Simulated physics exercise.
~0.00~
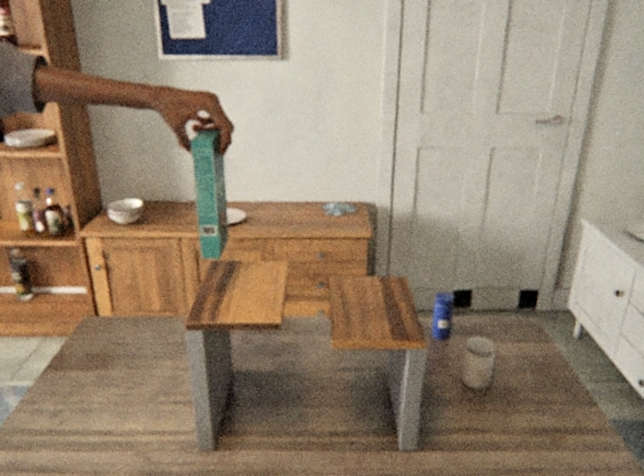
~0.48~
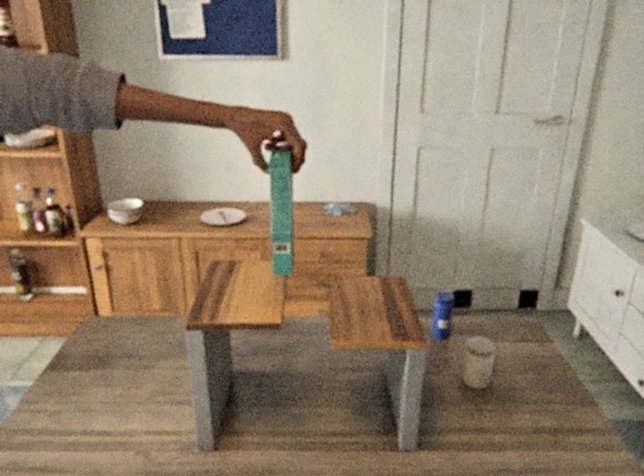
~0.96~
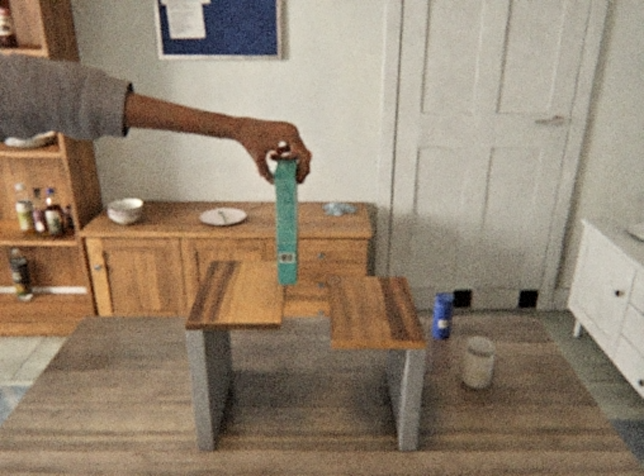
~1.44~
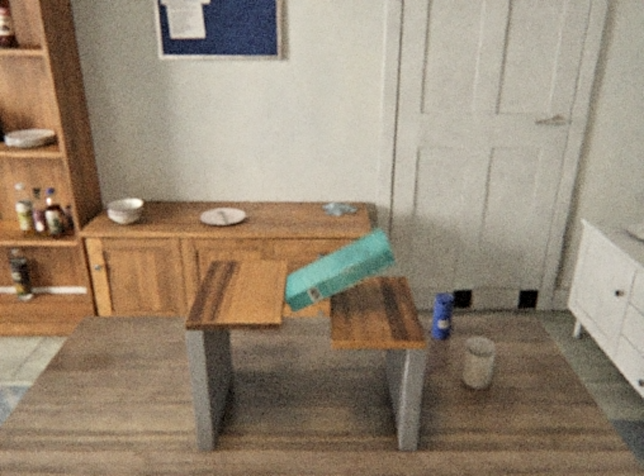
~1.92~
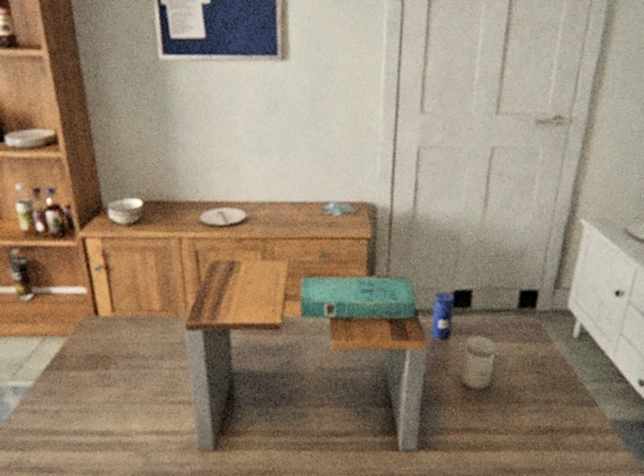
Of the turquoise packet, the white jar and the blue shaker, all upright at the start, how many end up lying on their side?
One of them does. The turquoise packet ends lying on its side on the right ledge, while the white jar and the blue shaker stay standing.
